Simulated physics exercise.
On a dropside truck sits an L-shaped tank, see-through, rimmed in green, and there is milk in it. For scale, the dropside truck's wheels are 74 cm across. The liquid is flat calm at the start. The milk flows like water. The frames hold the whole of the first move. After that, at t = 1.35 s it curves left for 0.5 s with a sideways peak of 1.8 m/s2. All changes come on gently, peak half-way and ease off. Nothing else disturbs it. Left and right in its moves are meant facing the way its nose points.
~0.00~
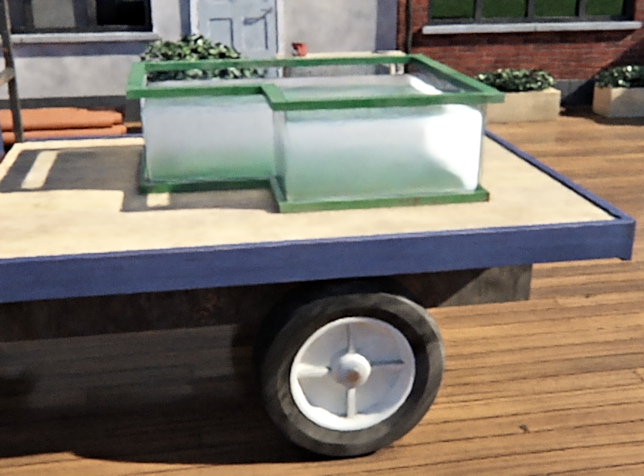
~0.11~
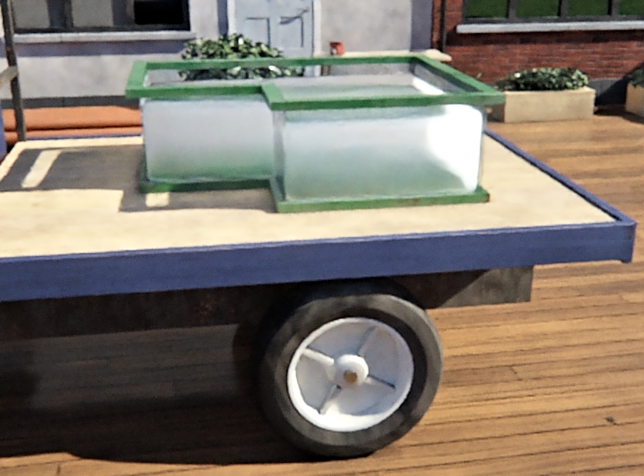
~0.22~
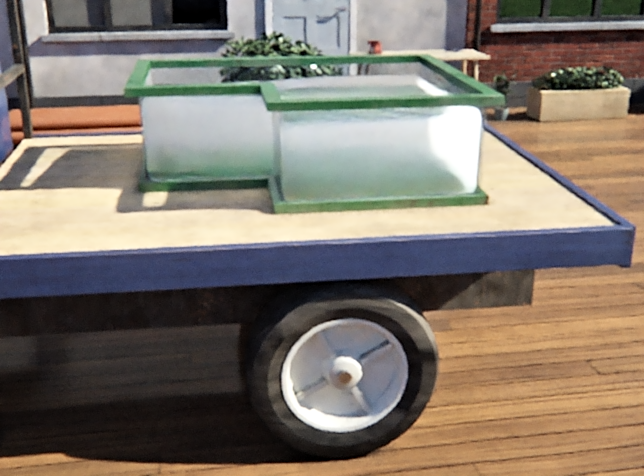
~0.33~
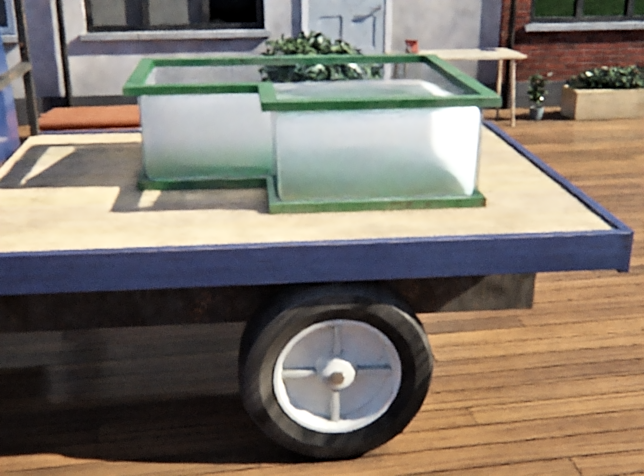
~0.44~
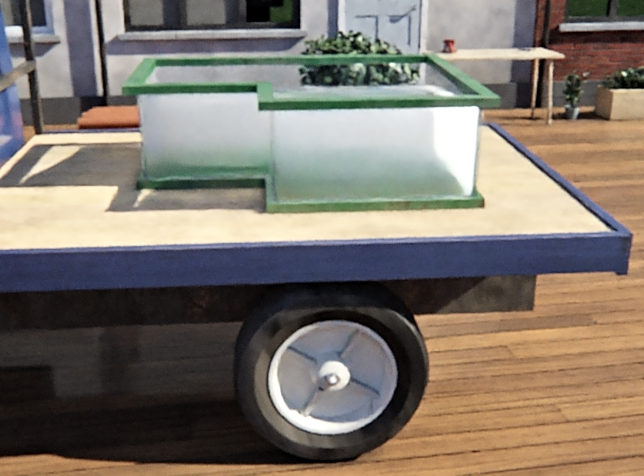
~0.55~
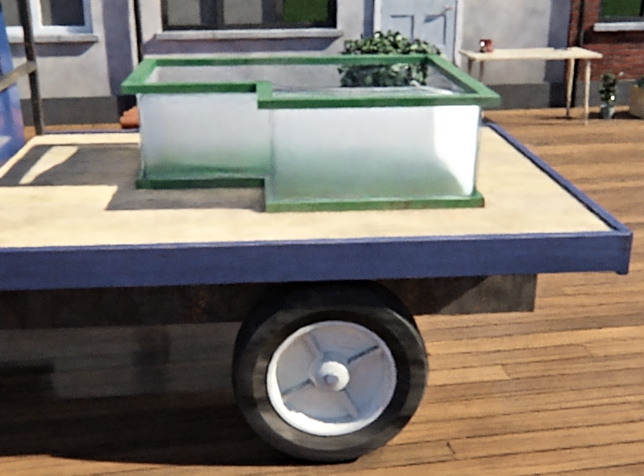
A flatbed truck with blue edges rolled left across a wooden deck, its white-hubbed wheel turning, while a green-rimmed, L-shaped tank of milk rode along on top, past a house door and potted plants.
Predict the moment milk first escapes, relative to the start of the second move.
Answer: After.
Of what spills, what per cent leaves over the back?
Some 10 per cent of it.
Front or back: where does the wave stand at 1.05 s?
Towards the back.
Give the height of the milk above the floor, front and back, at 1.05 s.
Front 30 cm, back 34 cm.
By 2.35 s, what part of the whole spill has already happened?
Some 40 per cent by then.
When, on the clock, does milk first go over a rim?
Around 2.2 s.
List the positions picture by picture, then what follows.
Level at the front (165, 102); level at the back (454, 109); still flat; the front is on the left, levels are read along the near wall; a wheel hub at (356, 380), in the first picture.
Level at the front (165, 101); level at the back (454, 109); still flat, in the second picture.
Level at the front (164, 89); level at the back (454, 107); rising 2° towards the near side, in the third picture.
Level at the front (164, 89); level at the back (453, 100); rising 5° towards the near side, in the fourth picture.
Level at the front (164, 90); level at the back (452, 98); rising 7° towards the near side, in the fifth picture.
Level at the front (164, 97); level at the back (452, 92); rising 7° towards the near side; a wheel hub at (333, 385), in the sixth picture.
By 1.05 s front 29 cm, middle 31 cm, back 34 cm above the floor; no loss so far.
By 1.65 s front 35 cm, middle 33 cm, back 30 cm above the floor; no loss so far.
By 2.35 s front 34 cm, middle 29 cm, back 31 cm above the floor; the loss stands at 1 per cent, over the far side.
By 4.84 s the loss stands at 1 per cent, over the far side and the near side; the first of it left at about 2.15 s, and the second move began at 1.35 s.
